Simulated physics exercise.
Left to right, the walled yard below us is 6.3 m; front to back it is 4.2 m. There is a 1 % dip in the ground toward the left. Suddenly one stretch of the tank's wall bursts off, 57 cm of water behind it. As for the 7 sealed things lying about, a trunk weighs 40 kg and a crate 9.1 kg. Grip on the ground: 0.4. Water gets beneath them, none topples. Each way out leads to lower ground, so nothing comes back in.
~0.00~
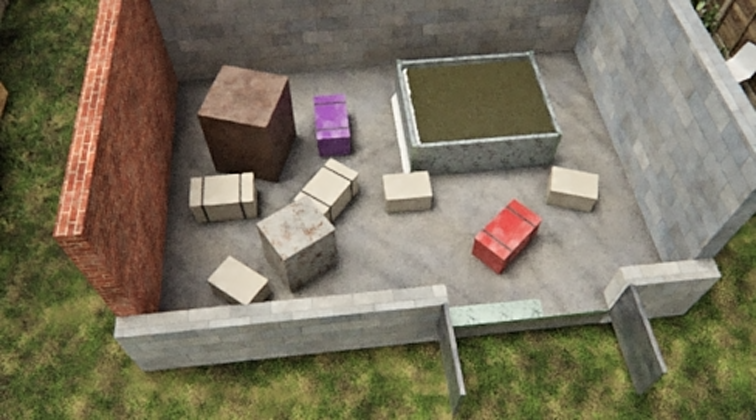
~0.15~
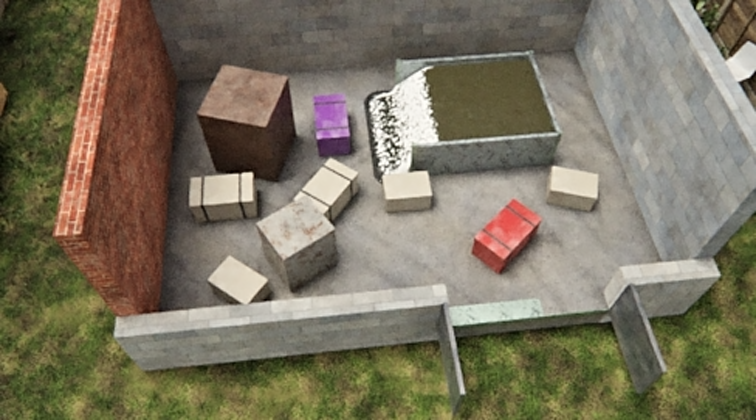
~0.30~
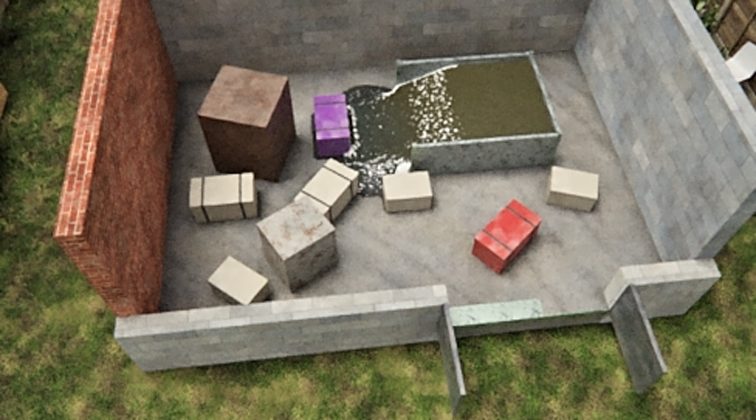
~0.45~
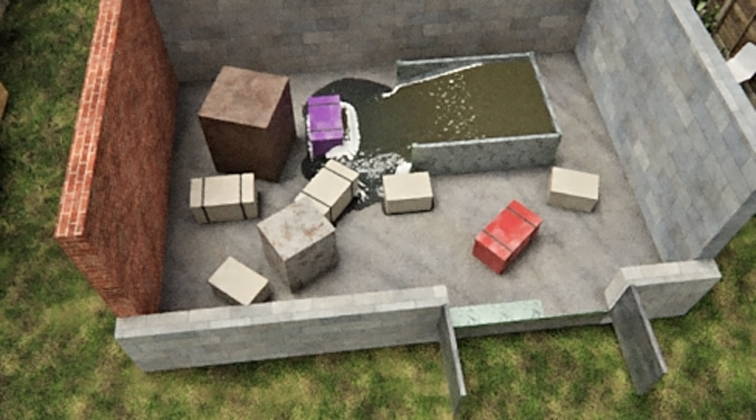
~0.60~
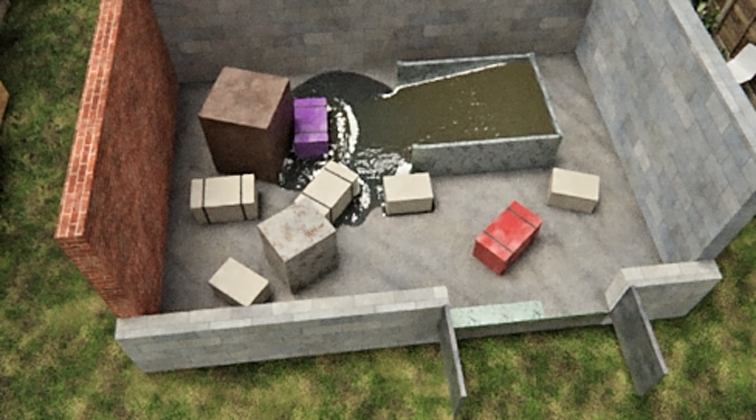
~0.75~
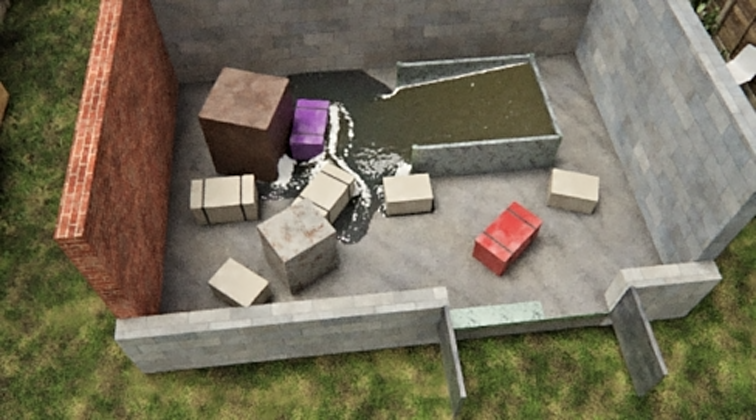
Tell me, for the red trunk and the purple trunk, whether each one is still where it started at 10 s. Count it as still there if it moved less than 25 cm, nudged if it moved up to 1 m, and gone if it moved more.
At 10 s, the red trunk is still there, the purple trunk is gone.
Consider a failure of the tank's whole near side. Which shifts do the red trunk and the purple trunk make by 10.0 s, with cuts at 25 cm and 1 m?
Here's how it goes: The red trunk winds up well off, and the purple trunk scarcely moves.
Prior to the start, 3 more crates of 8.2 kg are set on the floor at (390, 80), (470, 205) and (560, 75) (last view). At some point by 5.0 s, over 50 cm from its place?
Beyond it, within it, within it.
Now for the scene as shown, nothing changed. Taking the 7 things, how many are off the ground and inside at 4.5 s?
Total: 4.
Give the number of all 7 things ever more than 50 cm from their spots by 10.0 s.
I make that 6.
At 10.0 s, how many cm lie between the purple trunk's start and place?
I'd say close to 250 centimetres.
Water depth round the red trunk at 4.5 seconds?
Roughly 3 cm at that moment.
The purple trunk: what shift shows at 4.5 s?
Displacement by then near 200 cm.
After 2.0 s the red trunk is near (510, 230), 0.0 m from its start, aground; the purple trunk is near (307, 104), 0.4 m from its start, afloat; 0 of 7 are out; 2 afloat.
After 4.5 s the red trunk is near (510, 230), 0.0 m from its start, aground; the purple trunk is near (191, 114), 2.0 m from its start, afloat; 0 of 7 are out; 4 afloat.
After 7.0 s the red trunk is near (510, 230), 0.0 m from its start, aground; the purple trunk is near (181, 181), 2.2 m from its start, afloat; 0 of 7 are out; 5 afloat.
After 10.0 s the red trunk is near (510, 230), 0.0 m from its start, aground; the purple trunk is near (181, 227), 2.6 m from its start, aground; 0 of 7 are out; 3 afloat.
